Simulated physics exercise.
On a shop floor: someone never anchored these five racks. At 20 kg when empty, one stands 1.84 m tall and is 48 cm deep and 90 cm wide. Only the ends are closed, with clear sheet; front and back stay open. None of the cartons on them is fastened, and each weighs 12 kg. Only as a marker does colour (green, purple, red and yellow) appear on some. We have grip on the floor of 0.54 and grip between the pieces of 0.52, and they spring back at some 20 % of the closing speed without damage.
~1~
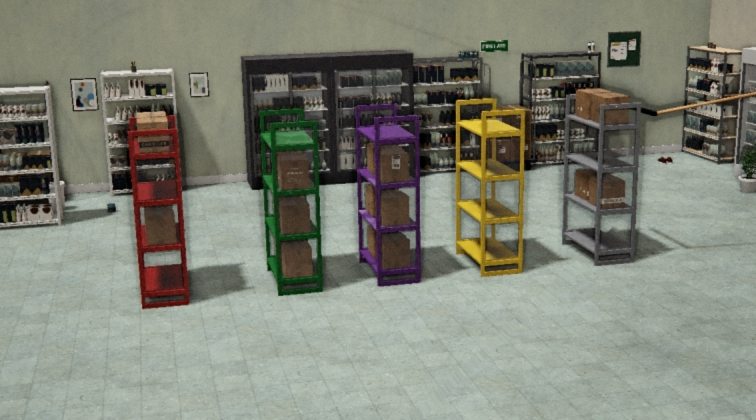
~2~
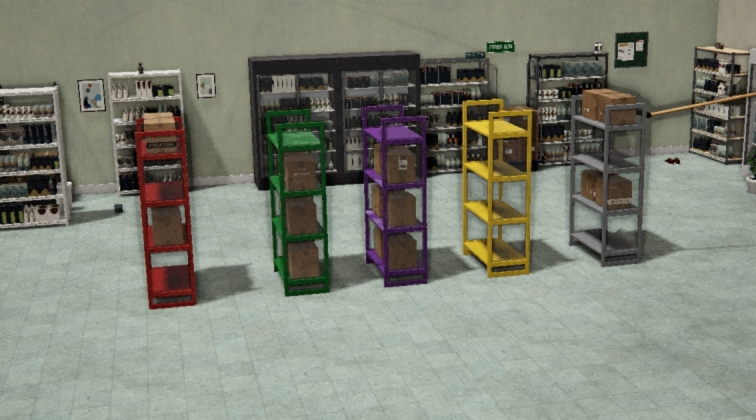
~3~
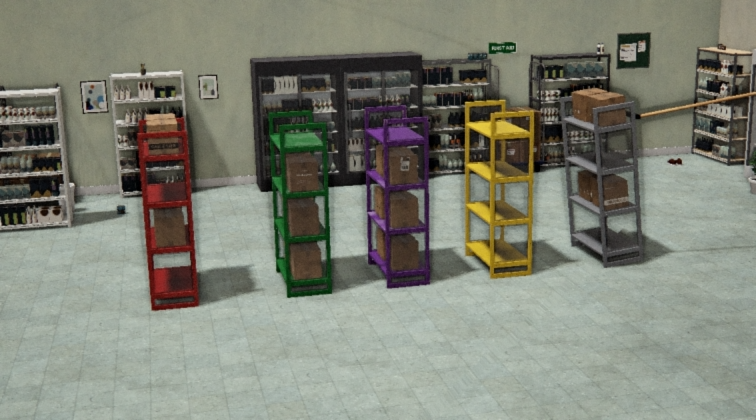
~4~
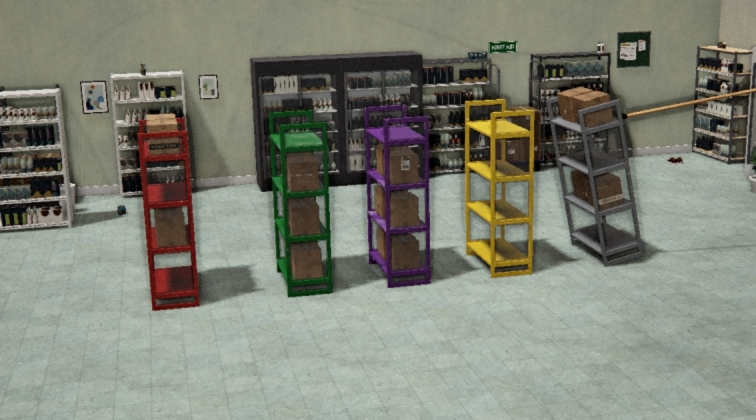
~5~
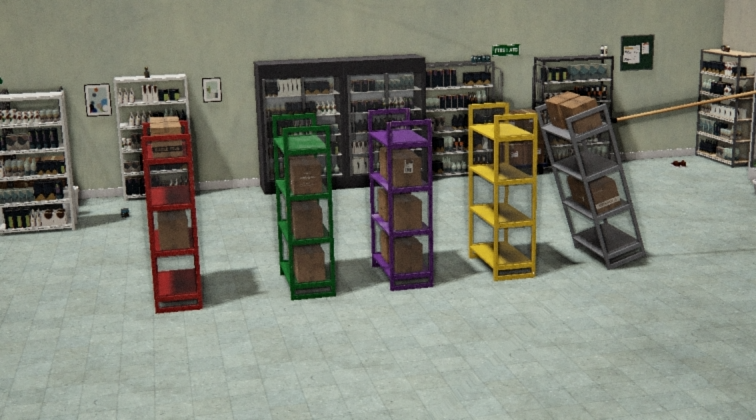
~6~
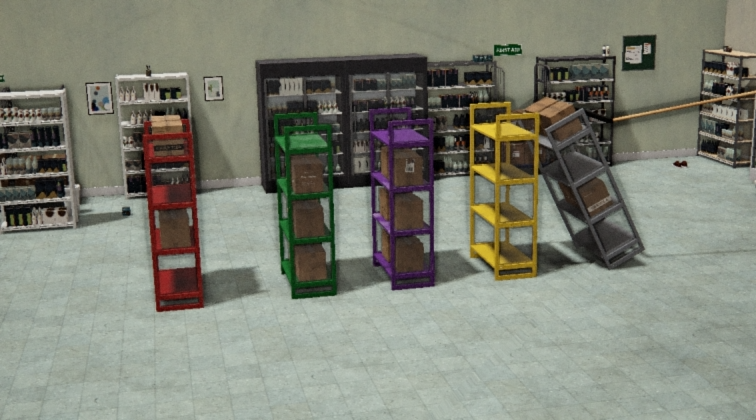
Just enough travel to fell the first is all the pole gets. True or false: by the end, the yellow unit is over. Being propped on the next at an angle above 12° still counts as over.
True.
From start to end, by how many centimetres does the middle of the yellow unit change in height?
About 5 cm lower.
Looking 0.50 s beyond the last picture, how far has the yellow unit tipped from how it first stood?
I'd estimate close to 25°.
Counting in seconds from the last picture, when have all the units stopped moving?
Rest time: Around 2.5 s.
Then, 0.50 s on from the sixth picture, 4 cartons spilt or dropped; 1 of the 4 other units over; yellow unit tipped 23°.
Then, 1.22 s on from the sixth picture, 4 cartons spilt or dropped; 2 of the 4 other units over; yellow unit tipped 35°; purple unit tipped 19°.
Finally, 6 cartons spilt or dropped; 2 of the 4 other units over; yellow unit tipped 35°; purple unit tipped 19°; green unit unmoved. Two left standing. Seen by the last camera, middles, yellow unit near (443, 196), purple unit near (373, 196).
